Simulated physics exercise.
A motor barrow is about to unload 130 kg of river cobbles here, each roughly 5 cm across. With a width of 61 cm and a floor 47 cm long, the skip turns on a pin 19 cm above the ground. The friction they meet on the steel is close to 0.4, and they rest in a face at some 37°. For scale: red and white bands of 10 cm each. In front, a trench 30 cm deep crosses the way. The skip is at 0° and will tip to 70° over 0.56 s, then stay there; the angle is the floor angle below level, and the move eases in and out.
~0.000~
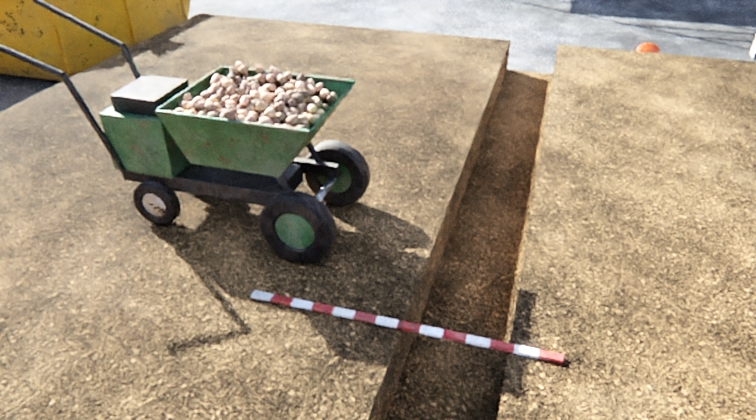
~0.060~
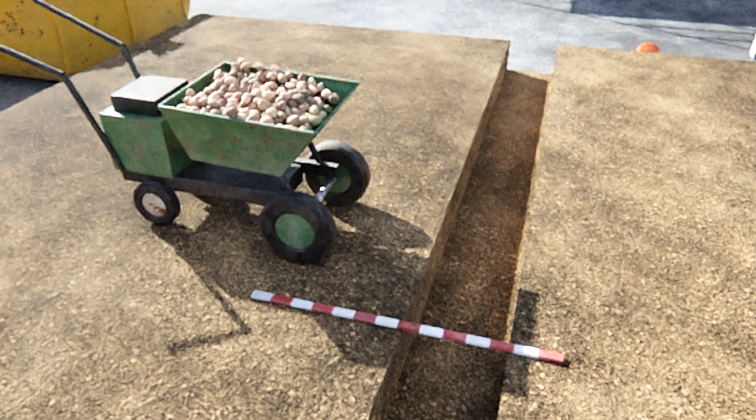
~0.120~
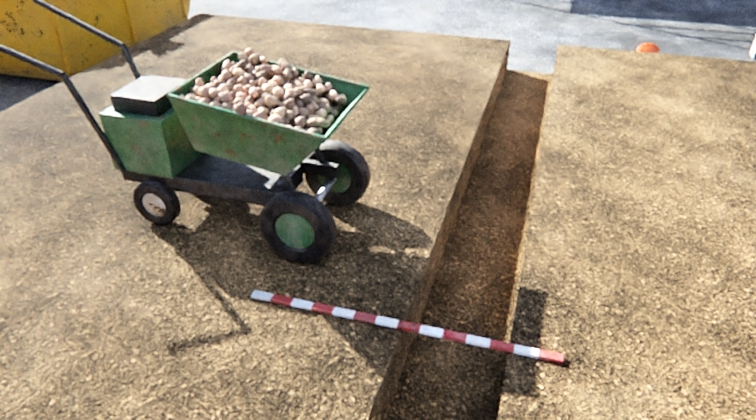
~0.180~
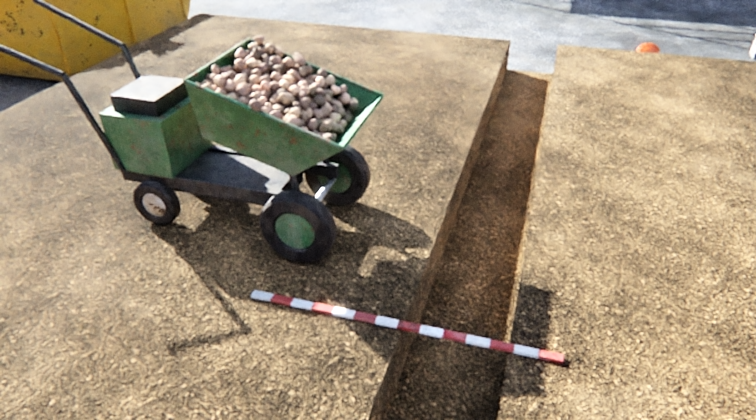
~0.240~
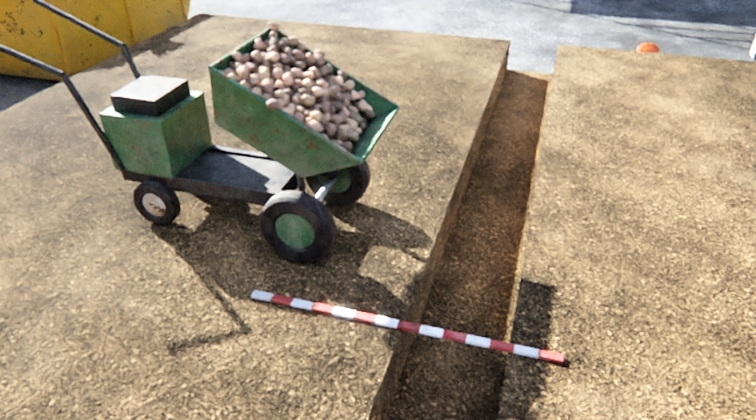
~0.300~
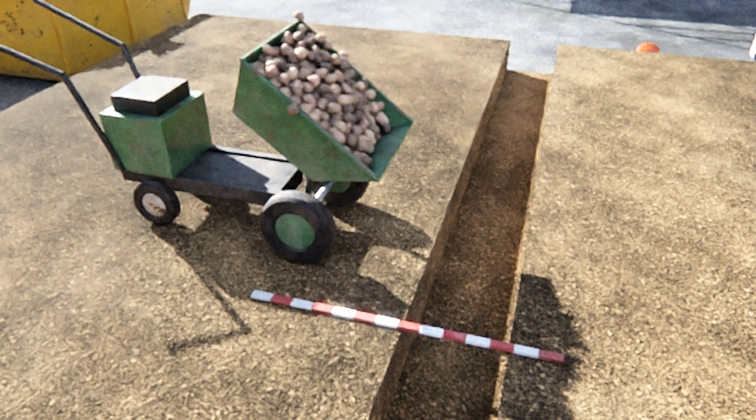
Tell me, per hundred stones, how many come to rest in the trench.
93 per hundred.
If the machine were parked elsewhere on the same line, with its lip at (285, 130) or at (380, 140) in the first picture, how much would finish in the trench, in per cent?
95 % and 35 %.
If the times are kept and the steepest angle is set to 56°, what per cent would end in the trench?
Trench share: Approx. 60%.
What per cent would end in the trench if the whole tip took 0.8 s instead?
It would be near 100 percent.
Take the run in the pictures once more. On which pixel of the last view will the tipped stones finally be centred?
Near (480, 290).
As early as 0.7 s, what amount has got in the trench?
About 40 per cent by then.
After 0.4 s the floor is at 59°; 100 % in the skip; the foremost stones are at (397, 180).
After 0.7 s the floor is at 70°; 60 % in the skip, 1 % short of the trench, 38 % in the trench; the foremost stones are at (495, 265).
After 1.0 s the floor is at 70°; 12 % in the skip, 1 % short of the trench, 80 % in the trench, 7 % past the trench; the foremost stones are at (638, 266).
After 3.0 s the floor is at 70°; 0 % in the skip, 93 % in the trench, 7 % past the trench; the foremost stones are past the picture's edge.
